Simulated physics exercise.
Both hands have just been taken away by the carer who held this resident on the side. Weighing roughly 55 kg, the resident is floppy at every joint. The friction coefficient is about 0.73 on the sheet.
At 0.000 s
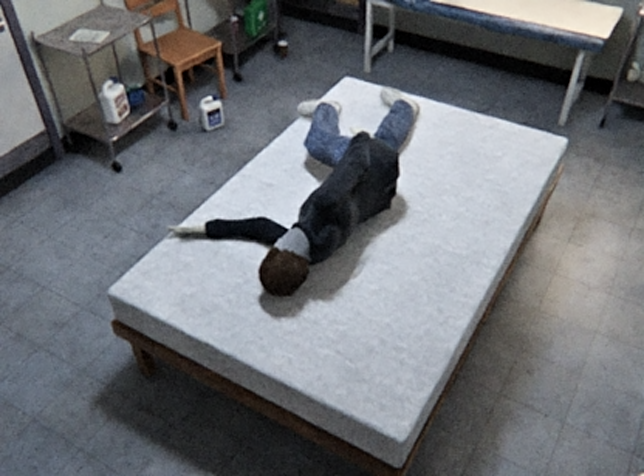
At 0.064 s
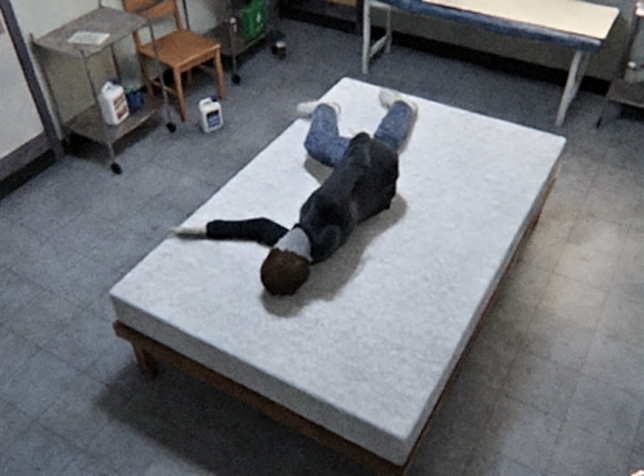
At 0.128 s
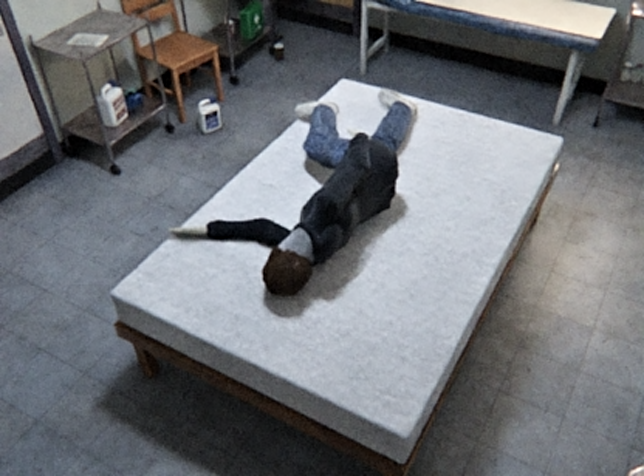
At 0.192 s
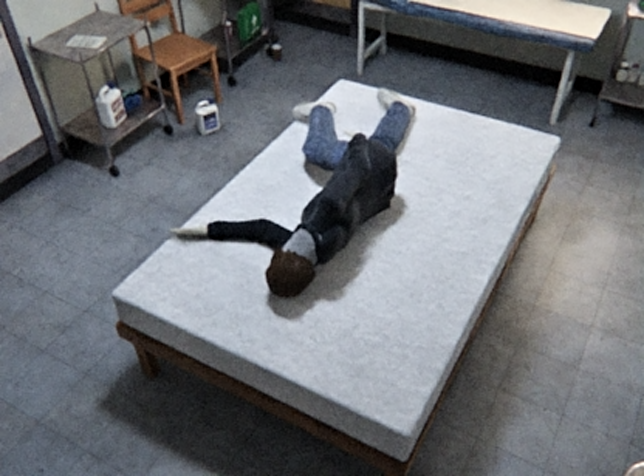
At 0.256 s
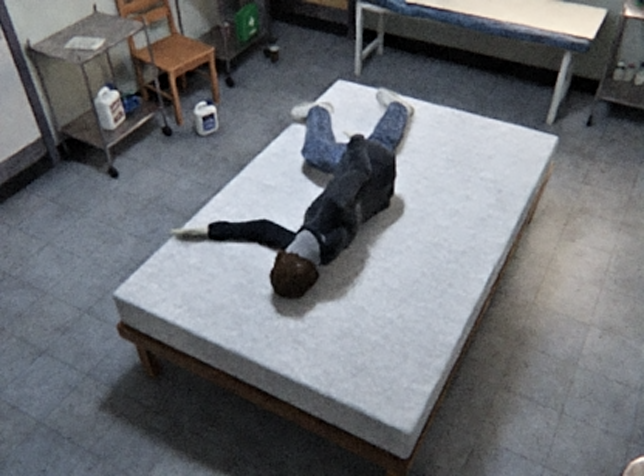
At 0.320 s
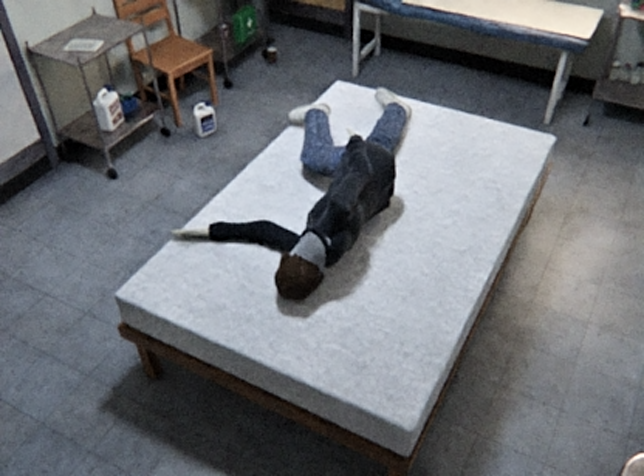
To begin with, a person in a dark jacket and jeans lies limply on a pale mattress, one arm stretched out to the left and legs bent. The head and shoulders then shift very slightly to the right, while the outstretched arm barely moves and the view drifts a little.
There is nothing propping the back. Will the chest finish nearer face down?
No, more face up.
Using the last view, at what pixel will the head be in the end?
(330, 286).
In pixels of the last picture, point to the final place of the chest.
(360, 247).
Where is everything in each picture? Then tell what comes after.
Chest (321, 225); shoulders at 80°, in the first frame.
Chest (322, 225); shoulders at 80°, in the second frame.
Chest (323, 226); shoulders at 75°, in the third frame.
Chest (324, 227); shoulders at 75°, in the fourth frame.
Chest (327, 228); shoulders at 75°, in the fifth frame.
Chest (330, 230); shoulders at 70°, in the sixth frame.
After 0.54 s the chest is turned 55° from lying flat on the back, near (345, 240) in the last picture's view.
After 0.94 s the chest is turned 30° from lying flat on the back, near (360, 247) in the last picture's view.
After 1.54 s the chest is turned 30° from lying flat on the back, near (360, 247) in the last picture's view.
Final state at 4.0 s, chest sinks back.
